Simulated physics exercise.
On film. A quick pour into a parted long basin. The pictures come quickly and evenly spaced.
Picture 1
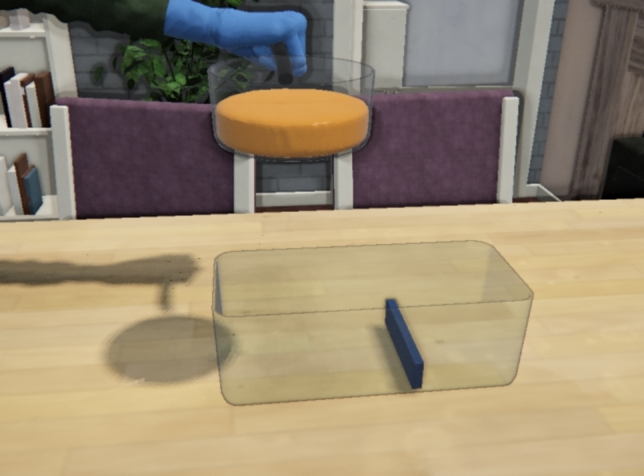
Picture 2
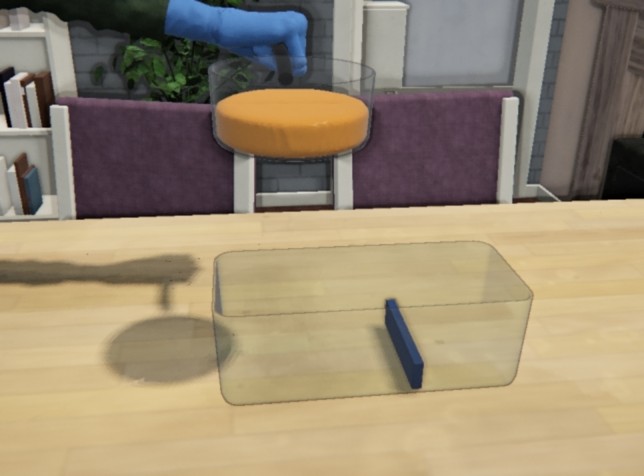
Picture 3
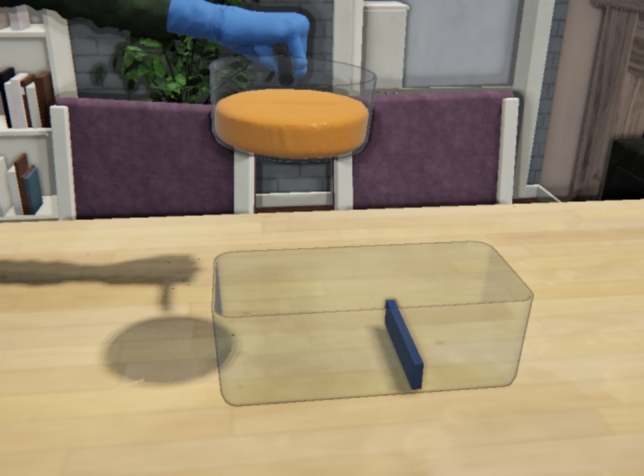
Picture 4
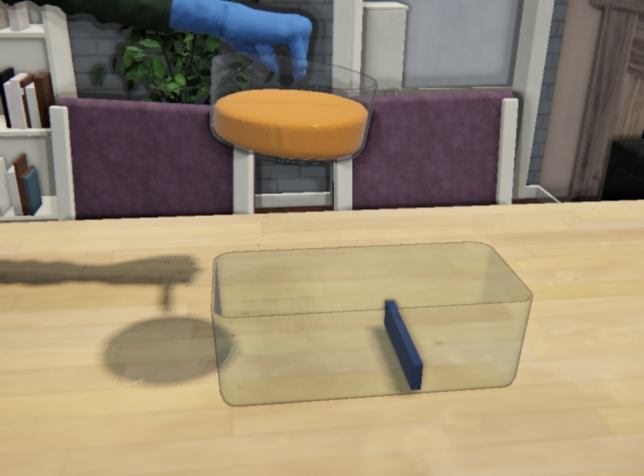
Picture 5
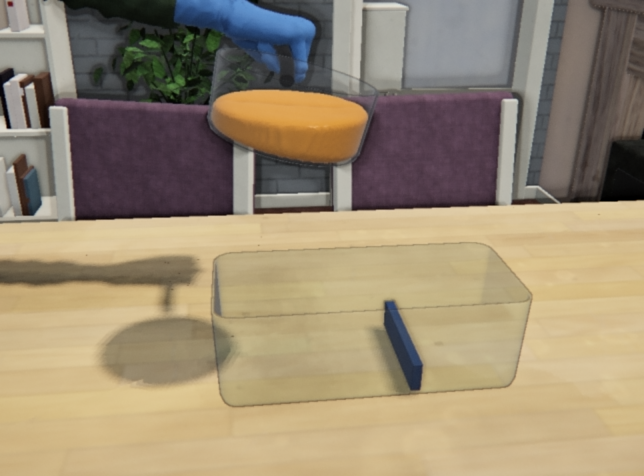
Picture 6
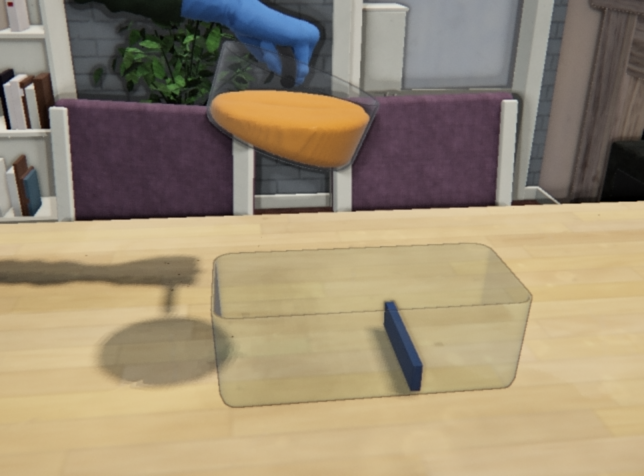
A blue-gloved hand gradually tilts a clear round container of orange contents to the right.
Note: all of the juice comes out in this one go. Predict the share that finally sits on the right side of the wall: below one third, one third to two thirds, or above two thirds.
Right-side share: One third to two thirds.
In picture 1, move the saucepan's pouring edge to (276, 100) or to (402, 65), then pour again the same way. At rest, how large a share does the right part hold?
10 % and 70 %.
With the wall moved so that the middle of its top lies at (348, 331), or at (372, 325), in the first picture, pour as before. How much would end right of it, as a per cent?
90 per cent, then 80 per cent, roughly.
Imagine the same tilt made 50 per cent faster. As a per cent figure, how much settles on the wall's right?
Close to 35 per cent.
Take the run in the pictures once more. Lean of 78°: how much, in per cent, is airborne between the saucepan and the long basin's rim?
It works out to about 50 percent.
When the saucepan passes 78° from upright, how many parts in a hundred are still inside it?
I'd put it near 45 %.
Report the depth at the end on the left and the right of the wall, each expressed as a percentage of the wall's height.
Left side roughly 30, right side roughly 50.
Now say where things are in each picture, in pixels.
The first picture shows tilt 0°; pouring edge (372, 70); surface from (215, 105) to (365, 102); the long basin's rim runs from (215, 284) to (511, 269); the wall's top is at (404, 330).
The second picture shows tilt 1°; pouring edge (372, 72); surface from (215, 105) to (365, 103).
The third picture shows tilt 3°; pouring edge (373, 76); surface from (215, 104) to (366, 104).
The fourth picture shows tilt 8°; pouring edge (374, 83); surface from (214, 104) to (366, 106).
The fifth picture shows tilt 13°; pouring edge (375, 91); surface from (212, 102) to (365, 108).
The sixth picture shows tilt 20°; pouring edge (376, 102); surface from (211, 100) to (366, 110).
A moment on, the saucepan is tipped on its side and 45 per cent is still to pour, 3 is left of the wall and 4 right of it.
Next, the saucepan is tipped right over and 11 per cent is still to pour, 27 is left of the wall and 47 right of it.
Then the saucepan is tipped right over and 1 per cent is still to pour, 49 is left of the wall and 46 right of it.
Later the saucepan is tipped right over and 0 per cent is still to pour, 52 is left of the wall and 46 right of it.
Finally, 52 per cent lies left of the wall, 46 right of it and 2 outside.
